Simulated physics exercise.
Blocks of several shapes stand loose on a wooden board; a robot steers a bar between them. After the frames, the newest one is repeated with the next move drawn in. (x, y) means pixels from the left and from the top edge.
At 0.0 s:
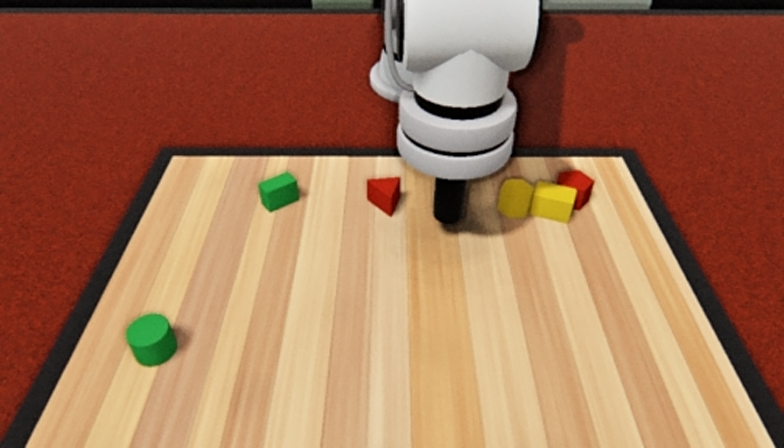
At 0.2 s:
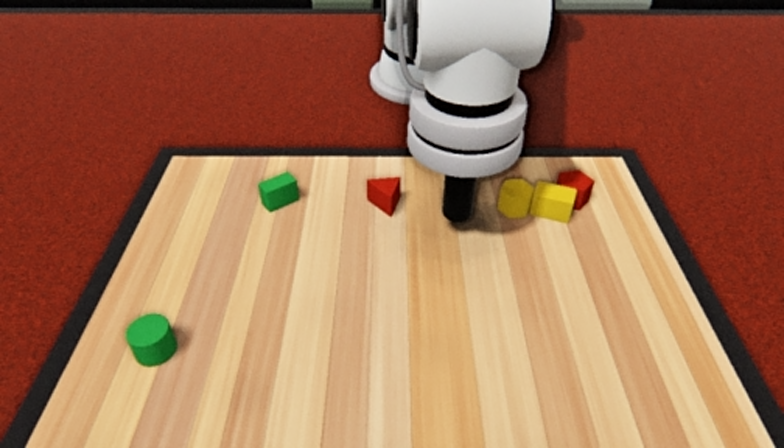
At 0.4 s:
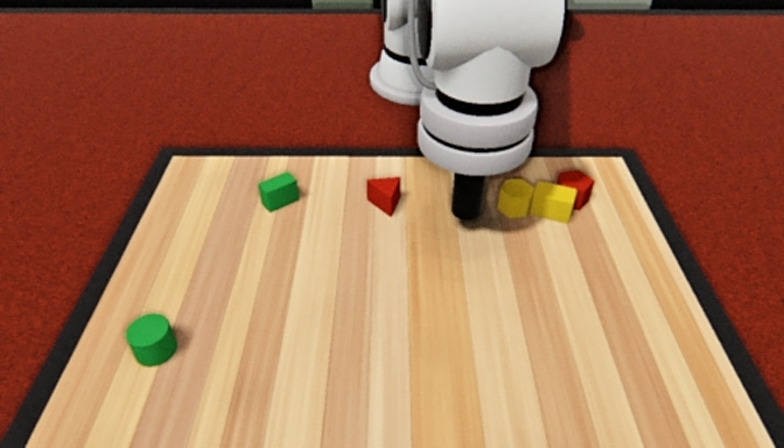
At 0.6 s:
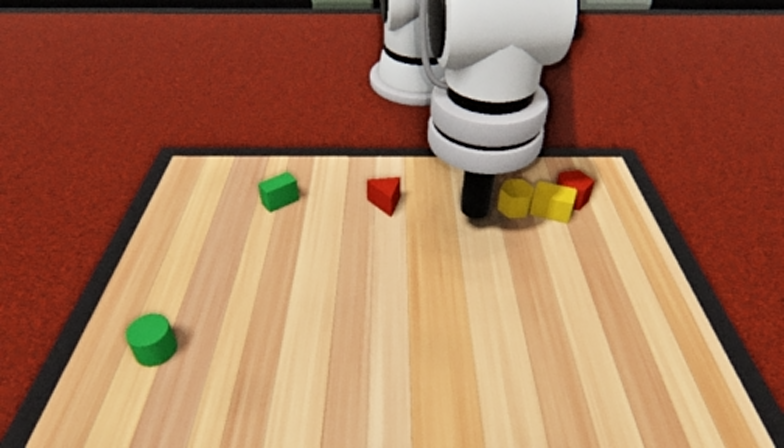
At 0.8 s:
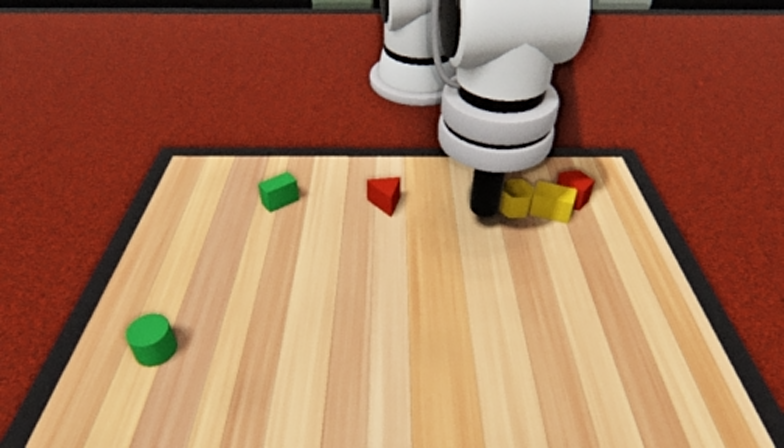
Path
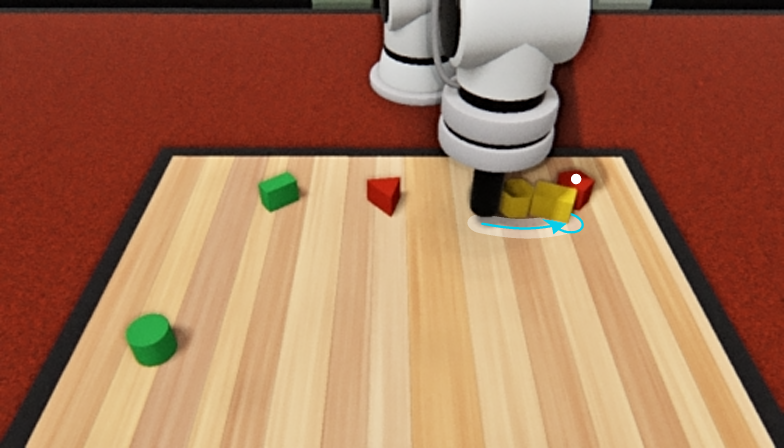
A robot arm slid its black bar a short way right across the top of a wooden board, up close to a yellow block, while the red, yellow and green blocks all stayed put.
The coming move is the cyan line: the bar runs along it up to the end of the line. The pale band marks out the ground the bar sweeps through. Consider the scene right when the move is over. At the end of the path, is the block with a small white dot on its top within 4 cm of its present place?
That would be a yes.
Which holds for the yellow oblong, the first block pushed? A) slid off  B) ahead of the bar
Letter A.
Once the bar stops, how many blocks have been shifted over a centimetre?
Put simply, two blocks are moved more than 1 cm.
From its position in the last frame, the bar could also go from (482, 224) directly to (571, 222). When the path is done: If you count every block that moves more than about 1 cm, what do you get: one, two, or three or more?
My count: 3 or more.
The line goes from (482, 224) via (512, 228) and (541, 228), ending at (568, 223); the dot is on the red five-sided block.
The first path, step by step. Halfway along, bar (530, 214); nothing pushed yet.
At the end, bar (572, 208); yellow six-sided block unmoved; yellow oblong (566, 185); red five-sided block (582, 171).
